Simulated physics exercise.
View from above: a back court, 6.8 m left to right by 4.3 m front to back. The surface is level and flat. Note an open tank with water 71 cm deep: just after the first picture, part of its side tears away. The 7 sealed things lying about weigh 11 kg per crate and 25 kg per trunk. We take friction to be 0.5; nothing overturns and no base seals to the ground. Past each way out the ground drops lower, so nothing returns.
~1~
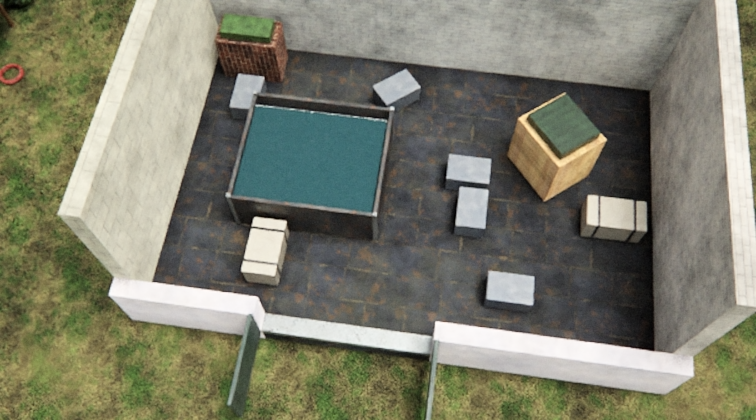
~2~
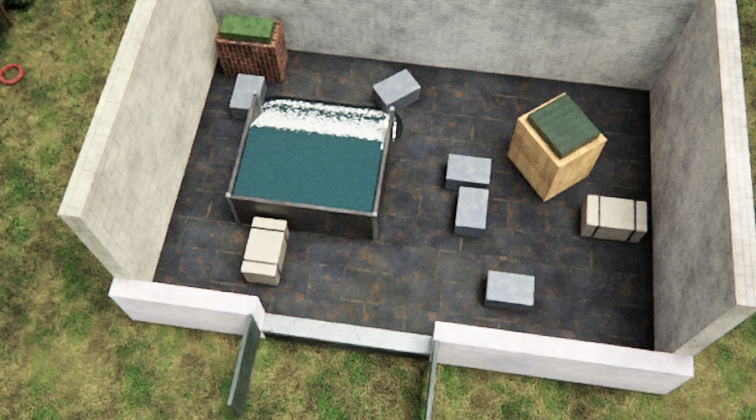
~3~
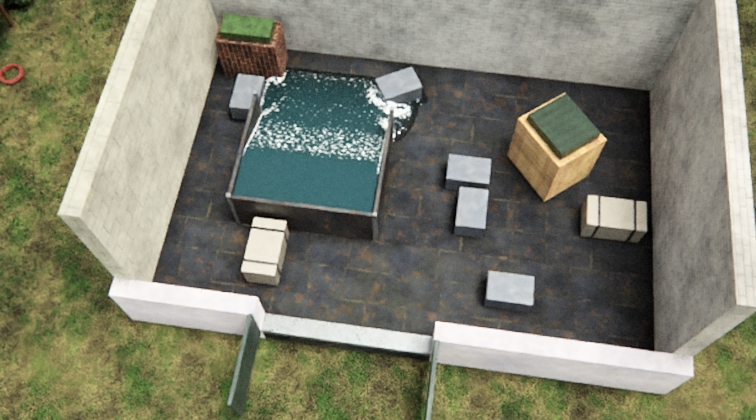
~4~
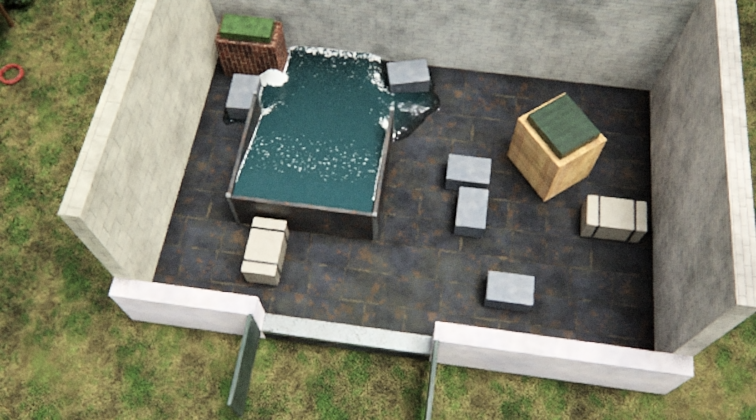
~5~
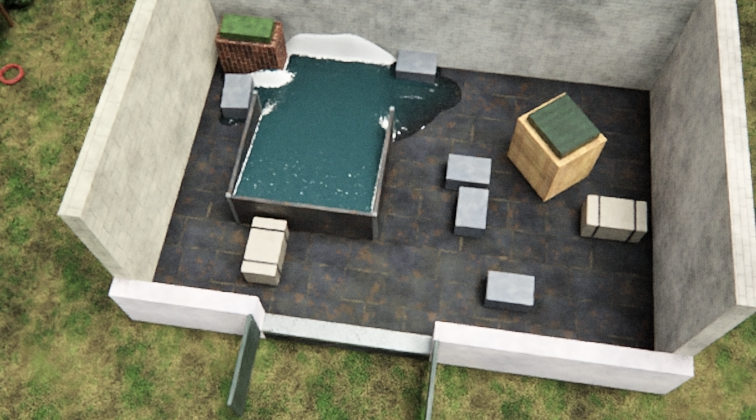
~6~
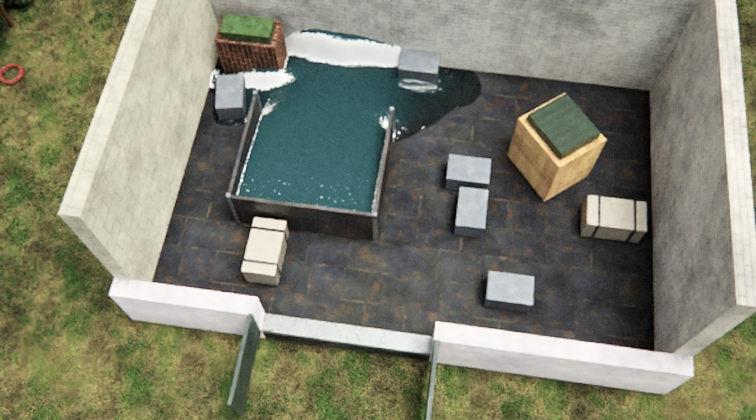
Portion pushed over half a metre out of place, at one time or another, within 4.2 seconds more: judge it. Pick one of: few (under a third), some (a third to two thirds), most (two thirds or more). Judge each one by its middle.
Some.
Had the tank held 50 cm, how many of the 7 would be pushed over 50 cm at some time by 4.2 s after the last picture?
So the tally would be 2.
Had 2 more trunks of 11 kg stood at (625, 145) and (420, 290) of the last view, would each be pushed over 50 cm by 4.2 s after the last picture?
Taking them in turn, the first is above the mark and the second below the mark.
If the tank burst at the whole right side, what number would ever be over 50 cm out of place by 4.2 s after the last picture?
Count: 4.
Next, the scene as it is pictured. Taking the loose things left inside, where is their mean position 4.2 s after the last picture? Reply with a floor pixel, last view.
It works out to somewhere near (457, 240) on the floor.
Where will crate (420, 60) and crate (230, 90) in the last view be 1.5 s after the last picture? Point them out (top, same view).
I'd say close to (521, 115) and close to (233, 155).
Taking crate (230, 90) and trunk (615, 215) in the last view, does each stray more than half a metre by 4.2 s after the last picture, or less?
Result, in order: Exceeded; exceeded.
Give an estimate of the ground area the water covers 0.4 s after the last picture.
My estimate is roughly 8.0 m2.
Then, 0.4 s after the last picture 1 of 7 are over 50 cm from their spots; 0 afloat.
Then, 1.5 s after the last picture 2 of 7 are over 50 cm from their spots; 2 afloat.
Then, 2.8 s after the last picture 2 of 7 are over 50 cm from their spots; 2 afloat.
Then, 4.2 s after the last picture 3 of 7 are over 50 cm from their spots, and 3 have been at some point; 3 afloat.
